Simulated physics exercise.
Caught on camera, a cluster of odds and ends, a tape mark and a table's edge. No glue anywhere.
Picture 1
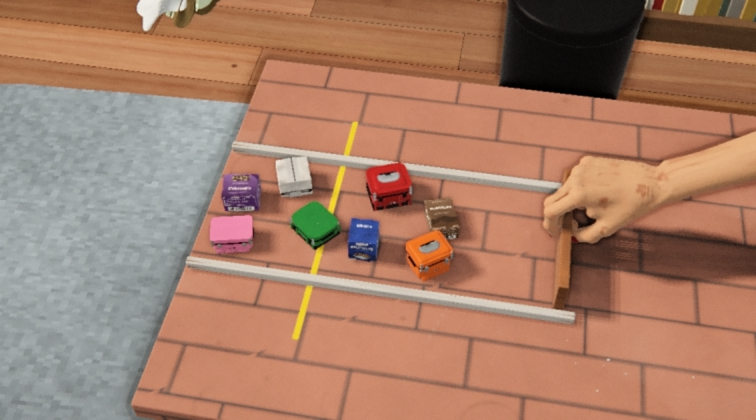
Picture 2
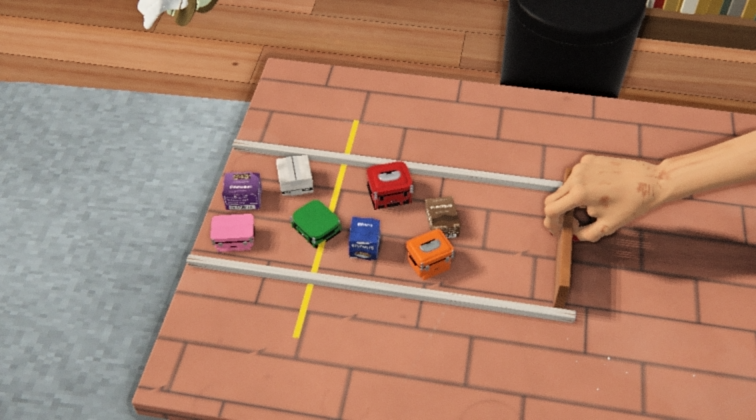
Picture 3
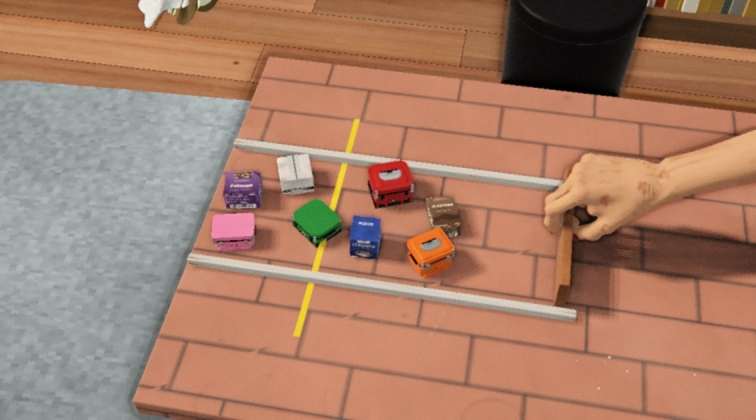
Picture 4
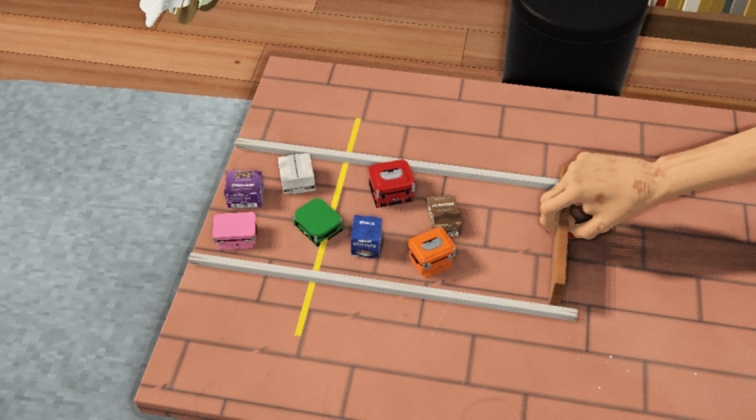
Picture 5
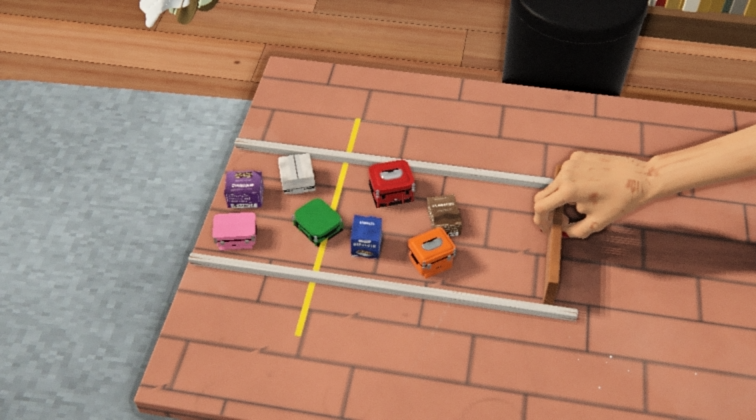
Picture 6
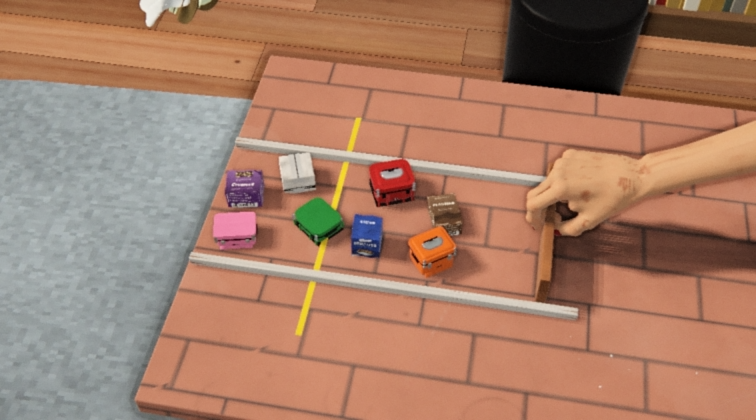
A hand slides an upright wooden board slightly left between two rails toward eight small boxes.
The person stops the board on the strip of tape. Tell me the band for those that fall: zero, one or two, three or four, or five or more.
As it turns out, the number that fall off is zero.
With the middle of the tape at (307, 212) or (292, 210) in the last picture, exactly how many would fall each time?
In that order 0 and 1.
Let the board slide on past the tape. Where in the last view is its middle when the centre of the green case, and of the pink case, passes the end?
For the green case at (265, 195), for the pink case at (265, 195).
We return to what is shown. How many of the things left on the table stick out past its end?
That would be 1.
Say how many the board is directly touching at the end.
That makes 3.
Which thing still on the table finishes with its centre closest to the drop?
The purple box.
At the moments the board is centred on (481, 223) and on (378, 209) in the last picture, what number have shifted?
By then 0, and 5.
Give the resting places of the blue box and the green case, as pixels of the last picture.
First (284, 220), then (272, 200).
Early on, none off yet; purple box at rest near (245, 189); pink case at rest near (236, 231); white box at rest near (297, 173).
Finally, the number that fall off is zero.
